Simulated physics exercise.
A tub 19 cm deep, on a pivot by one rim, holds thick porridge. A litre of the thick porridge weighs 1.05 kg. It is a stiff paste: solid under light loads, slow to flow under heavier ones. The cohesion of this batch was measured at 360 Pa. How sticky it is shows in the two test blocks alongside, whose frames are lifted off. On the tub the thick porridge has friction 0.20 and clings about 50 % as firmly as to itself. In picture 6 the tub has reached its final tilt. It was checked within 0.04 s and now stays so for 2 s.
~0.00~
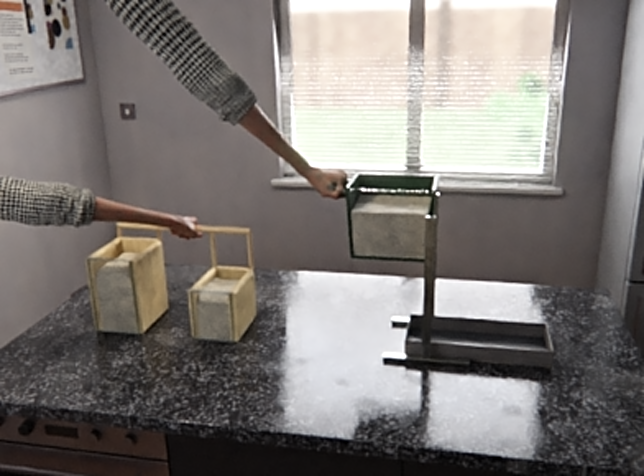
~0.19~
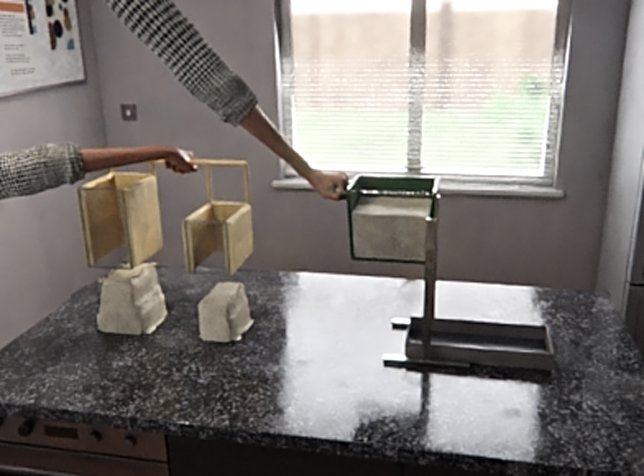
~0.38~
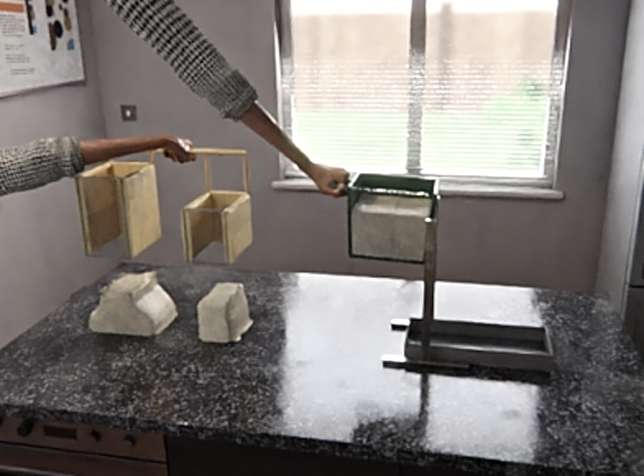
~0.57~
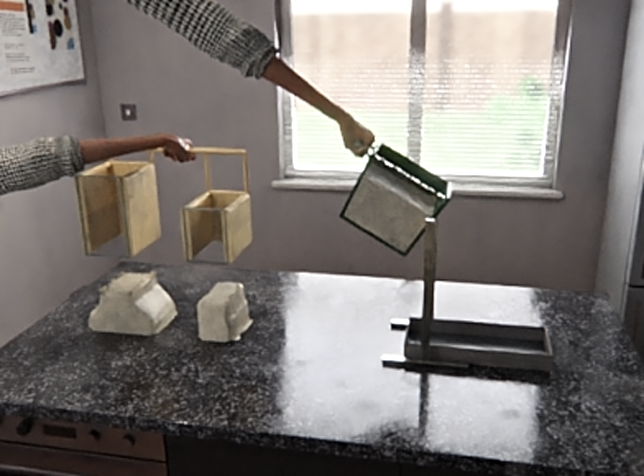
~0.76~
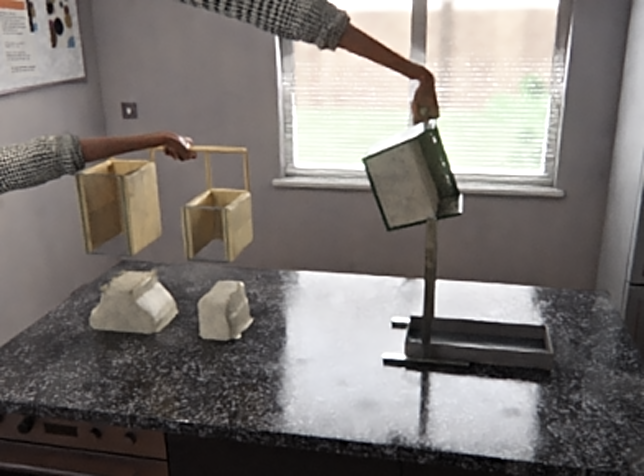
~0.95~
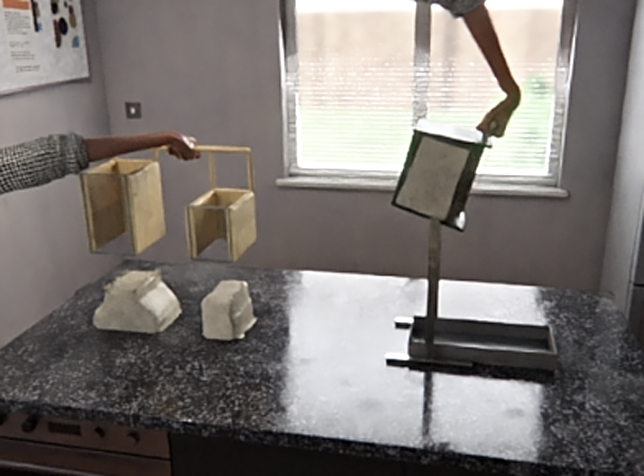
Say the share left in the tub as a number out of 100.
Expect roughly 0 %.
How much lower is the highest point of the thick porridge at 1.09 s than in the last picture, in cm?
About 7 cm.
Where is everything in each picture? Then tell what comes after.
The first picture shows handle-side rim at (349, 189), tilt 0 degrees; highest point of the thick porridge at (411, 213); test blocks 20 cm, 13 cm high (left to right).
The second picture shows handle-side rim at (350, 190), tilt 0 degrees; highest point of the thick porridge at (411, 215); test blocks 18 cm, 13 cm high (left to right).
The third picture shows handle-side rim at (351, 188), tilt 3 degrees; highest point of the thick porridge at (356, 211); test blocks 14 cm, 13 cm high (left to right).
The fourth picture shows handle-side rim at (375, 155), tilt 30 degrees; highest point of the thick porridge at (367, 178); test blocks 14 cm, 13 cm high (left to right).
The fifth picture shows handle-side rim at (433, 132), tilt 70 degrees; highest point of the thick porridge at (410, 145); test blocks 14 cm, 13 cm high (left to right).
The sixth picture shows handle-side rim at (491, 150), tilt 105 degrees; highest point of the thick porridge at (428, 138); test blocks 14 cm, 13 cm high (left to right).
By 1.09 s, the tub is at 105 degrees and holds 77 %.
By 1.26 s, the tub is at 105 degrees and holds 20 %.
By 1.43 s, the tub is at 105 degrees and holds 0 %.
By 1.60 s, the tub is at 105 degrees and holds 0 %.
By 2.95 s, at the end, the tub is at 105 degrees and holds 0 %.
